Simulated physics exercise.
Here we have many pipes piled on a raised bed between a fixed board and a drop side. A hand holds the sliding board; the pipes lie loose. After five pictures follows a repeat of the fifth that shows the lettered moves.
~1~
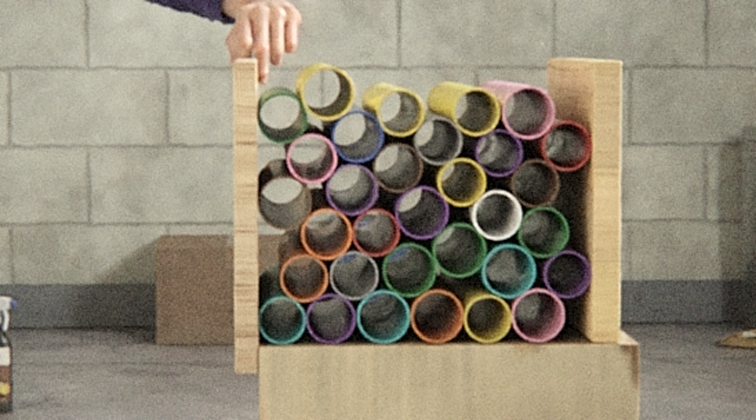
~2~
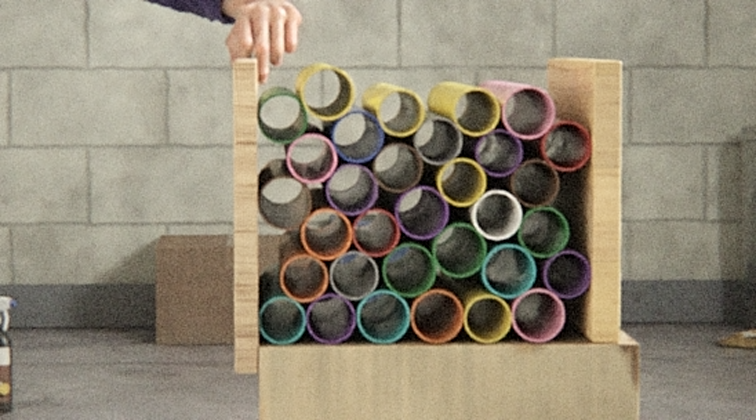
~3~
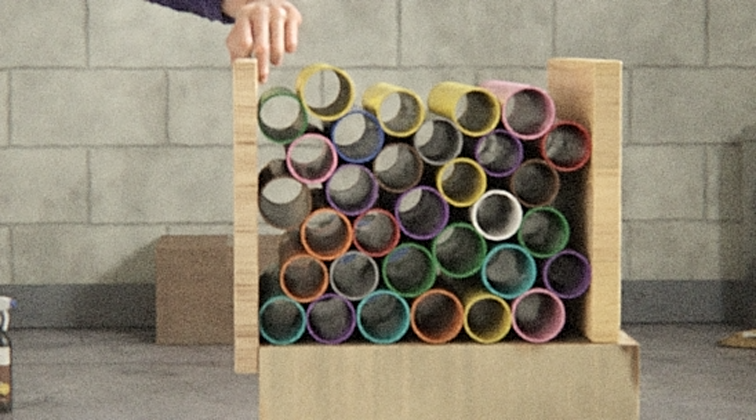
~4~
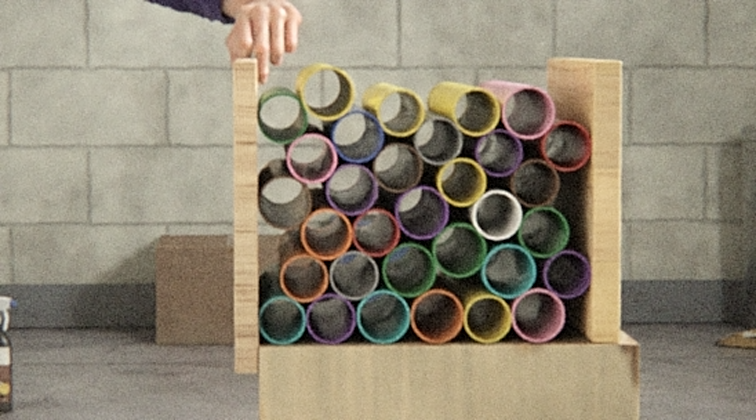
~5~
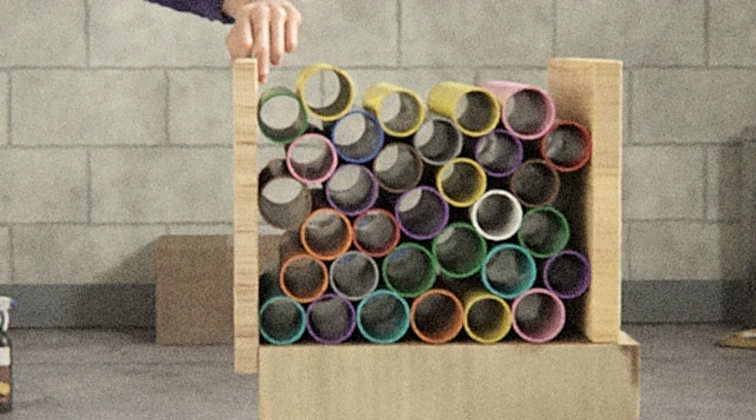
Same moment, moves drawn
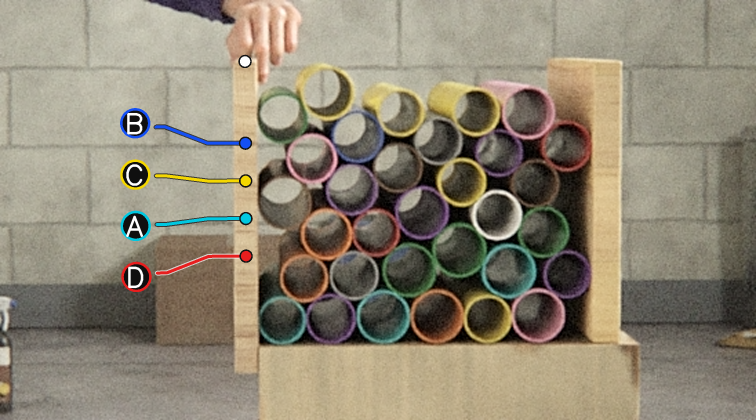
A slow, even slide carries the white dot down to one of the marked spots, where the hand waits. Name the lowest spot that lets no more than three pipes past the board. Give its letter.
No lower than D.
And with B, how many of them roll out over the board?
At B the number is none.
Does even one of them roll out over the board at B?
No, at B.
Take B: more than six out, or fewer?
Fewer than six.
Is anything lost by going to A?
Yes.
On the marked copy, A at (246, 219); B at (246, 143); C at (246, 180); D at (246, 256); the white dot at (245, 61).
With D. Early on, top of the board (257, 148).
Further on, top of the board (257, 247).
At the end, top of the board (257, 255), two out over the board.
As for the rest, A two out over the board; B none out over the board; C none out over the board.
